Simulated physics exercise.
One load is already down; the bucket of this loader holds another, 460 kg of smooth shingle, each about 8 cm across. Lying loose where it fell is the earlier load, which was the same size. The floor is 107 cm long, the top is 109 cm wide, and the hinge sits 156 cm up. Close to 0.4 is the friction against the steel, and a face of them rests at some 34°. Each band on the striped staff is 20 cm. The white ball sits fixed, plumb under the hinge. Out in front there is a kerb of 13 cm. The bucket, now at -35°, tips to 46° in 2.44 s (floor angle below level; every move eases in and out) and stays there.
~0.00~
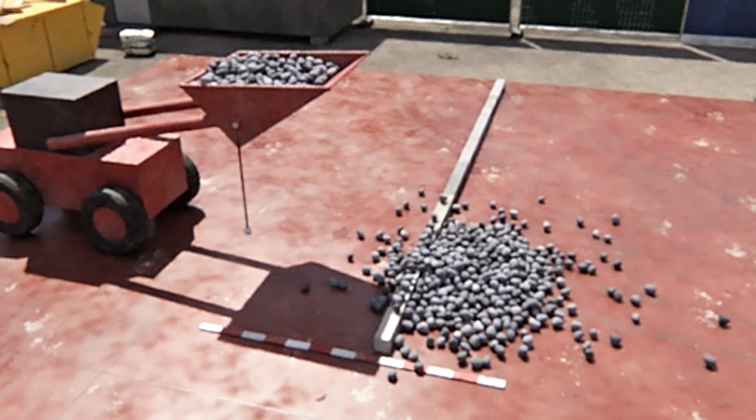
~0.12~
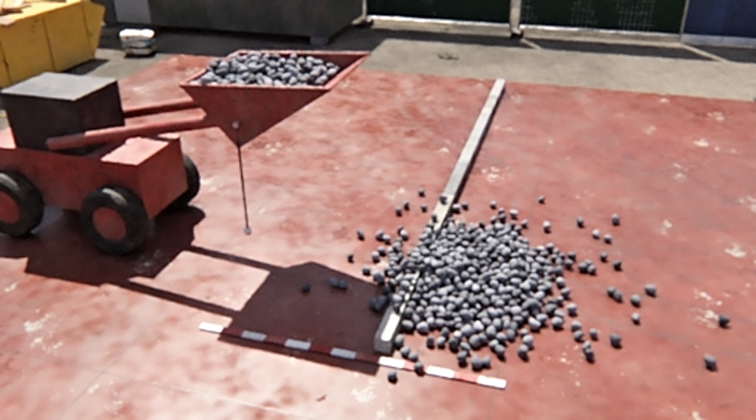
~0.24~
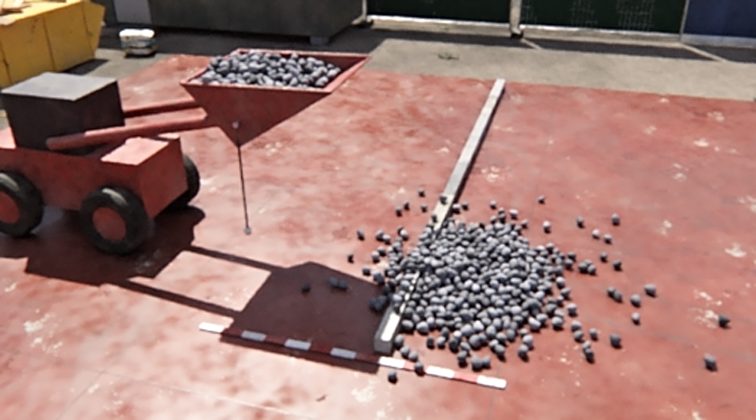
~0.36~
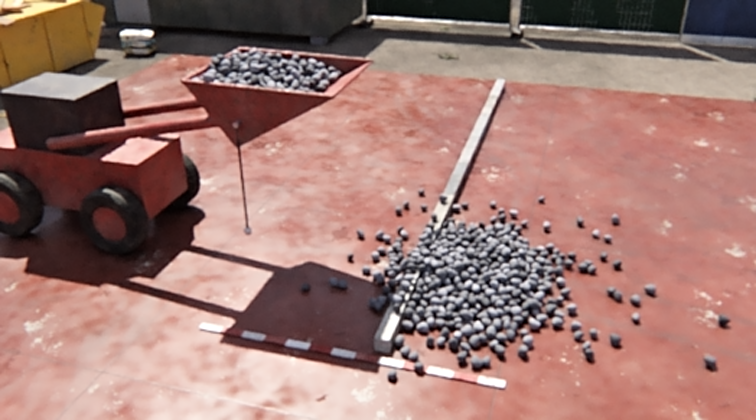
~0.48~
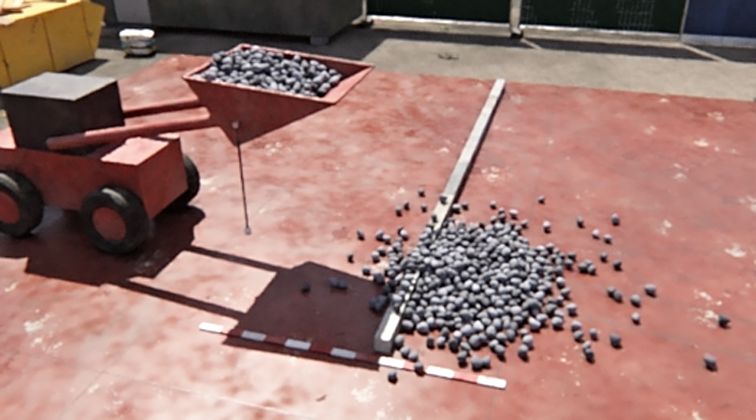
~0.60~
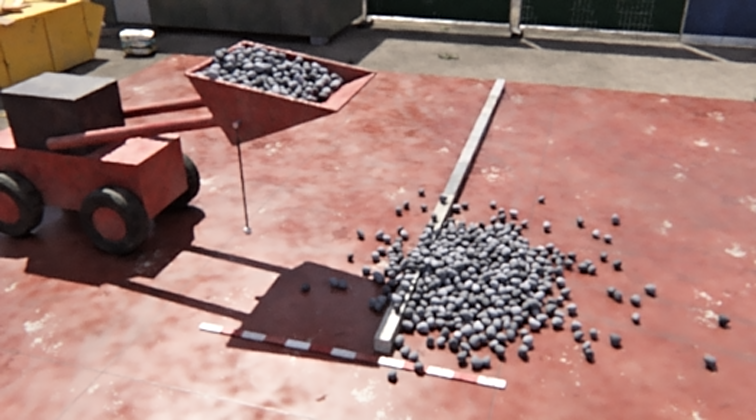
The clip opens on a red wheeled loader at left, holding a raised bucket of dark grey stones beside a loose pile scattered around a long kerb. The bucket barely moves at first, then slowly tilts its right-hand lip downward, and the stones inside shift slightly while the pile stays still.
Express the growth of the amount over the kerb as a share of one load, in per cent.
Roughly 4 per cent of a load.
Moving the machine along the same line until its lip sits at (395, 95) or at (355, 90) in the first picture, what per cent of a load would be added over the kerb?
Case one about 65 %, case two about 15 %.
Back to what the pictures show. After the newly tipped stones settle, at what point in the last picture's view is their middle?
Centre: Approx. (378, 254).
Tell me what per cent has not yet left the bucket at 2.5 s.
That works out to about 0 %.
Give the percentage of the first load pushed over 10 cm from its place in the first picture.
Roughly 5 % of them.
After 1.8 s the floor is at 33°; in per cent of one load, 82 in the bucket, 29 on this side of the kerb, 89 over the kerb; the foremost stones are at (649, 292).
After 2.5 s the floor is at 46°; in per cent of one load, 1 in the bucket, 107 on this side of the kerb, 91 over the kerb; the foremost stones are at (649, 292).
After 2.9 s the floor is at 46°; in per cent of one load, 0 in the bucket, 108 on this side of the kerb, 92 over the kerb; the foremost stones are at (649, 292).
After 5.6 s the floor is at 46°; in per cent of one load, 0 in the bucket, 107 on this side of the kerb, 93 over the kerb; the foremost stones are at (649, 292). Net gain over the kerb, 4.
